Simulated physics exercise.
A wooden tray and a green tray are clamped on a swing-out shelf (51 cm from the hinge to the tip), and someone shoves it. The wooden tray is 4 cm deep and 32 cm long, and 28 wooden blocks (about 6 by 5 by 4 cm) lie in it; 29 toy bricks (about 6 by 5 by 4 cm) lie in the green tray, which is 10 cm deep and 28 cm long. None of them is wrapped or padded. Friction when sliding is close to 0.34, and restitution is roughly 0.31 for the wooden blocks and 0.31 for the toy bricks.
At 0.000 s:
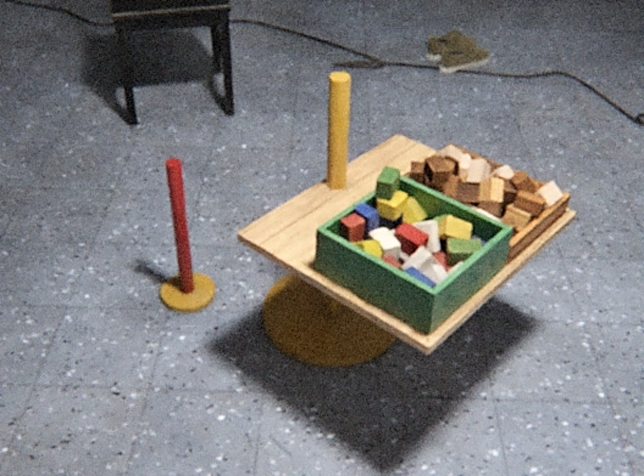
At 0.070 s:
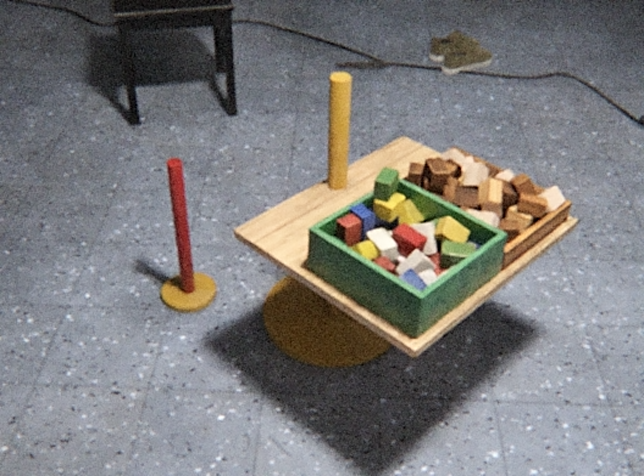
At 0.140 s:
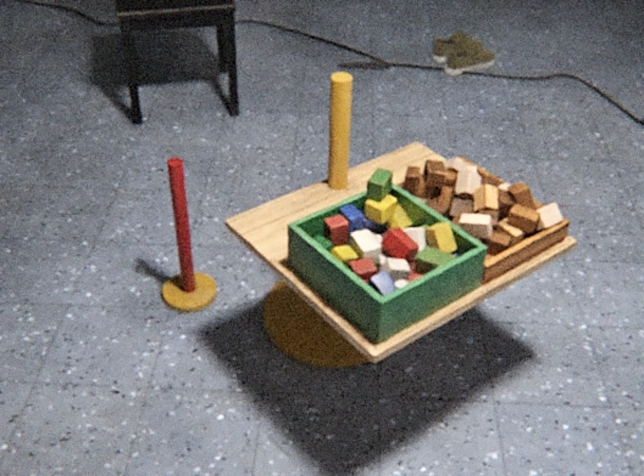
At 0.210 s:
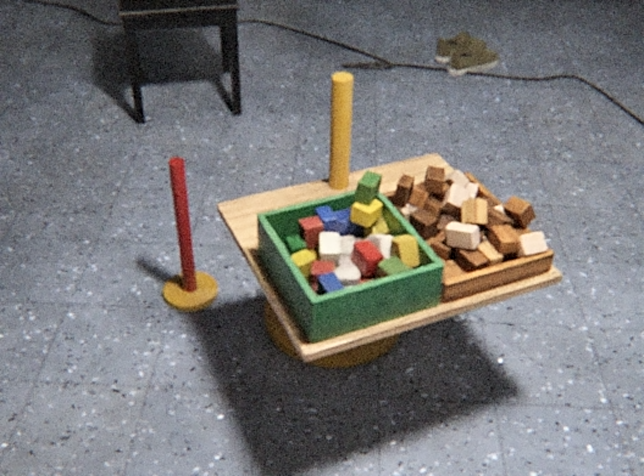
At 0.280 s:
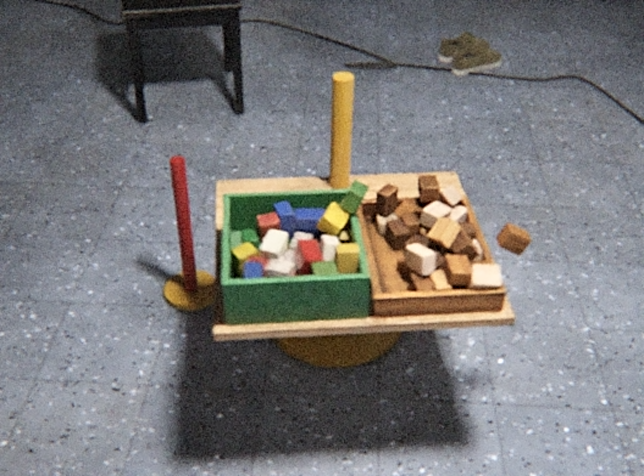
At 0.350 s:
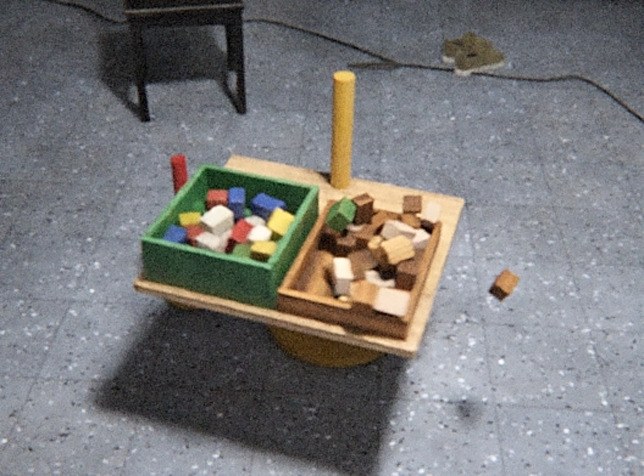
On a speckled floor, a wooden shelf swung around toward the left, carrying a green tray of colourful blocks and a wooden tray of plain ones, and a brown block flew off to the right.
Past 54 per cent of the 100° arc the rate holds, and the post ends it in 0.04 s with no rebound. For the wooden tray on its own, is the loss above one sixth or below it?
Above one sixth.
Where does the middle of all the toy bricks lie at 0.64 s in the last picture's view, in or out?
Middle approx. (195, 185).
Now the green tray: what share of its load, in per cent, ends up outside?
For the green tray, the loss is 5%.
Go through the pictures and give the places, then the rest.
In the first picture (each is followed by its nearest rim corner in this view, unless another is named; the camera moves round a little), wooden tray (by its farthest rim corner), (453, 146); green tray, (431, 290); turned through 0°; none out.
In the second picture, wooden tray, (457, 149); green tray, (418, 293); turned through 3°.
In the third picture, wooden tray, (463, 159); green tray, (380, 298); turned through 10°.
In the fourth picture, wooden tray, (469, 175); green tray, (313, 298); turned through 23°.
In the fifth picture, wooden tray, (465, 198); green tray, (226, 279); turned through 42°; 1 out, the lowest block at (514, 239).
In the sixth picture, wooden tray, (439, 224); green tray, (146, 236); turned through 64°; 3 out, the lowest block at (504, 285).
After 0.44 s, it reaches the stop.
After 0.52 s, wooden tray 19 in, 9 out and green tray 28 in, 1 out.
After 0.64 s, wooden tray 19 in, 9 out and green tray 27 in, 2 out.
After 0.86 s, wooden tray 19 in, 9 out and green tray 27 in, 2 out.
Outcome (at 1.29 s), wooden tray 19 in, 9 out and green tray 27 in, 2 out. Asked share, 9 of 28, 32 per cent.
